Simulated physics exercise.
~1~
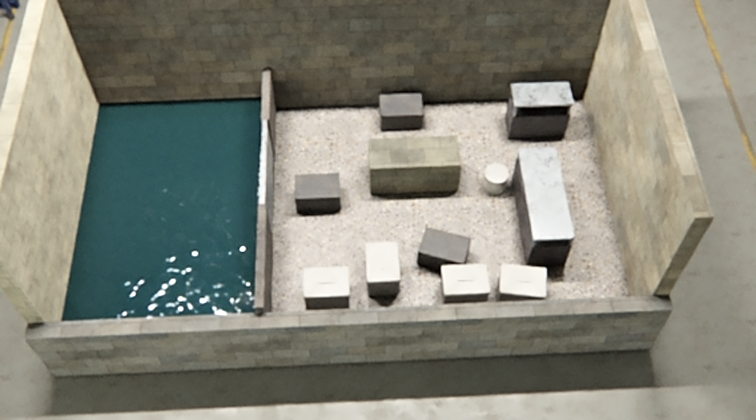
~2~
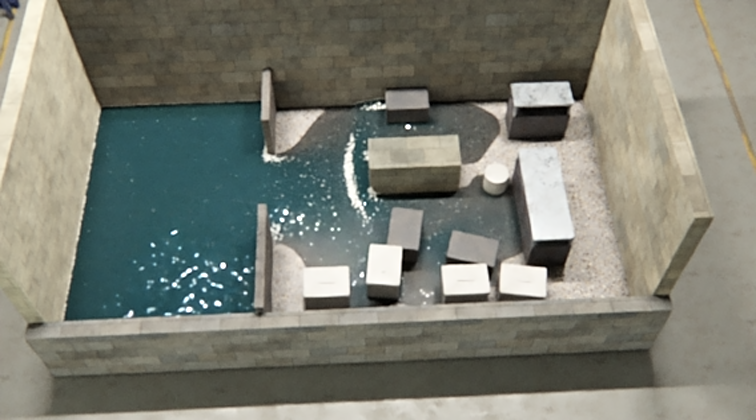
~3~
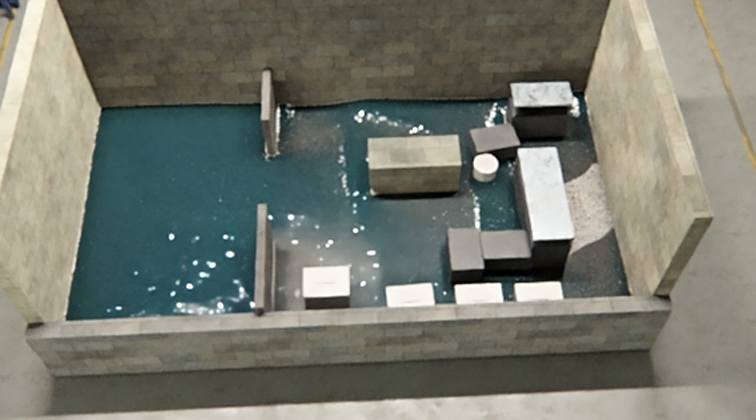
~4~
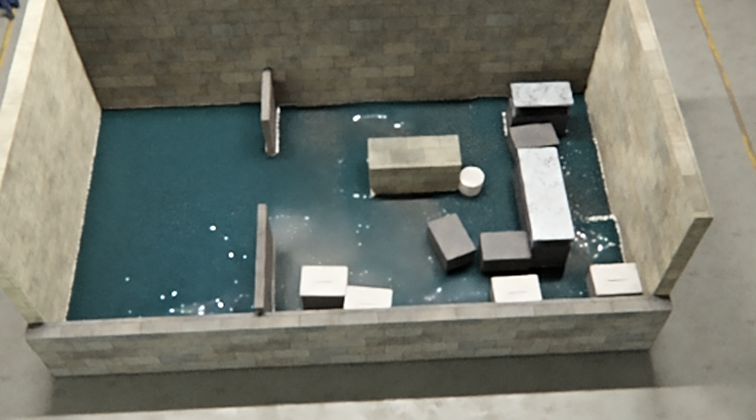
To begin with, teal water fills the left side of a brick-walled enclosure, while dark and white boxes and a white pail stand on pale gravel beyond a divider. A gap opens in the divider, and water pours through, pushing the dark boxes rightward around the large stone block. It spreads over most of the gravel, crowding dark boxes near the marble-topped units and shifting white ones along the front wall. One dark box then drifts back leftward, as does the pail. Finally, water covers the floor, with one white box near the right front corner.
